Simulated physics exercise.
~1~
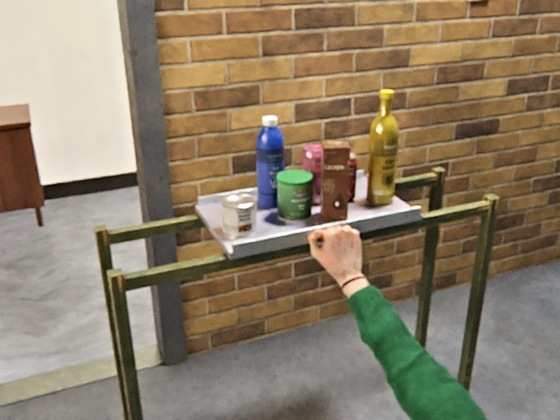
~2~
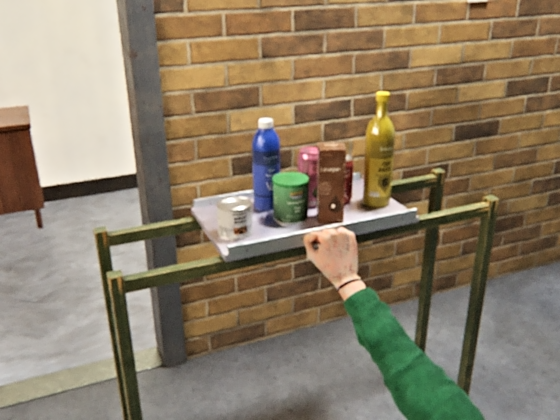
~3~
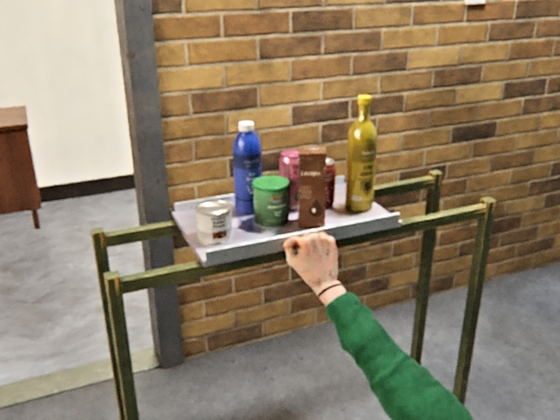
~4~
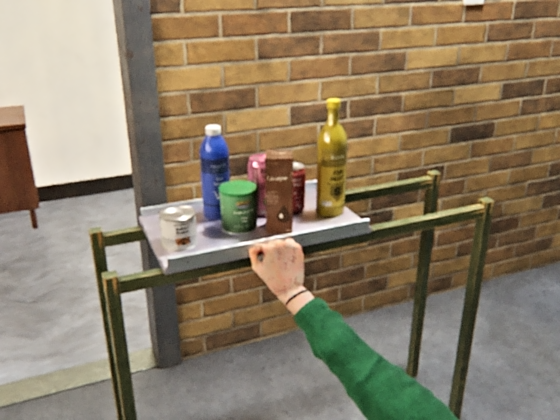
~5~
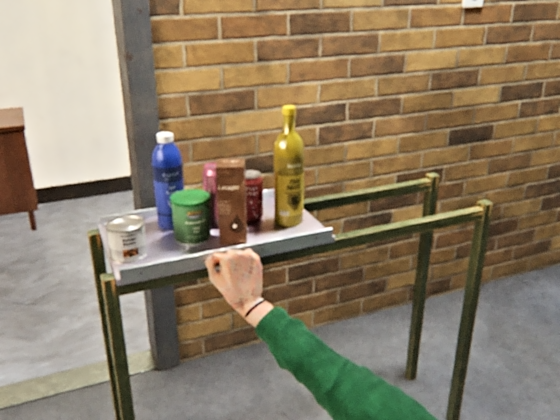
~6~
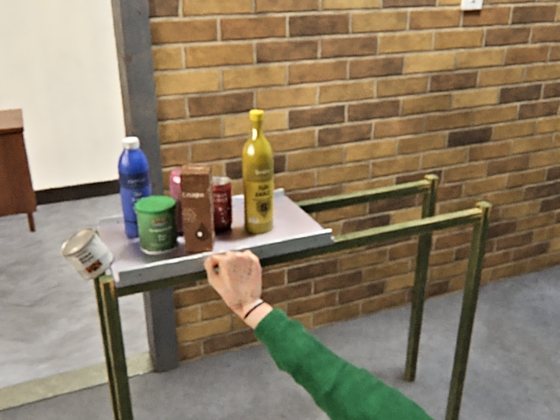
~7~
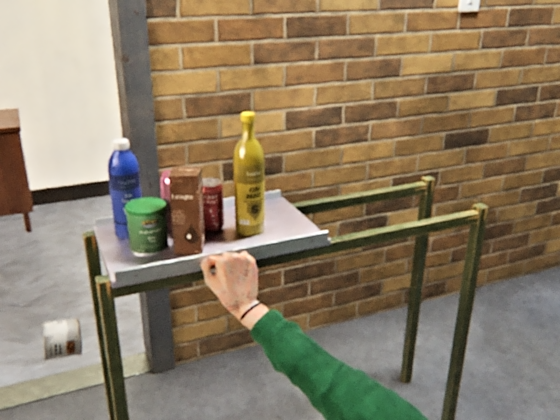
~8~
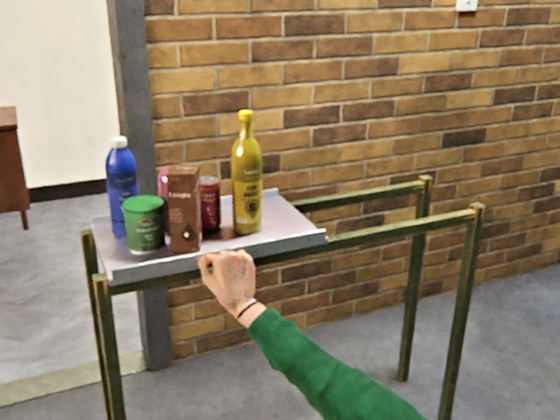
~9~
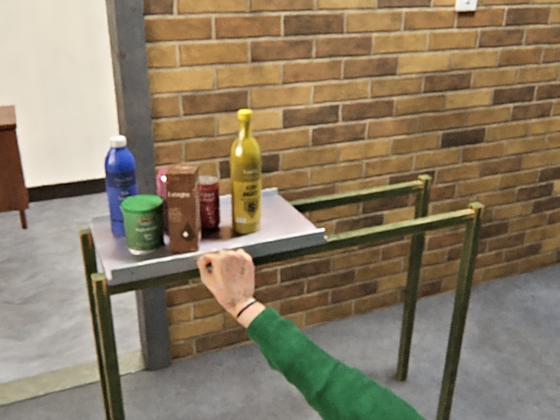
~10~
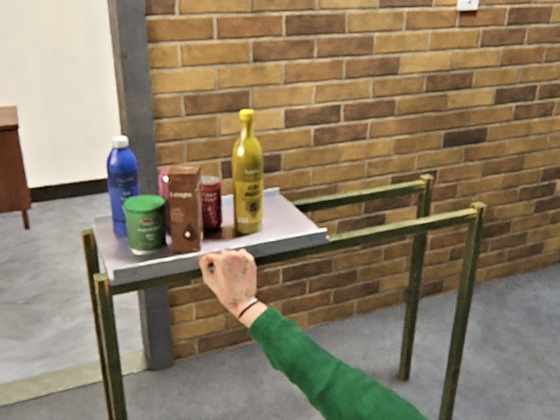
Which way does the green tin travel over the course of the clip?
The green tin travels to the left, first along with the tray and then a little farther across it after the tray stops.
At the start, a hand in a green sleeve grips the front edge of a tray resting on a metal frame by a brick wall, with a blue bottle, a yellow bottle, a green tin, a white tin, a brown carton and pink and red cans on it. The hand slides the tray left, faster as it goes. When the tray stops at the left end, the items keep sliding left across it. The white tin tips over the left edge and drops toward the floor. The others stay upright on the tray, shifted left, and the hand remains at its edge.
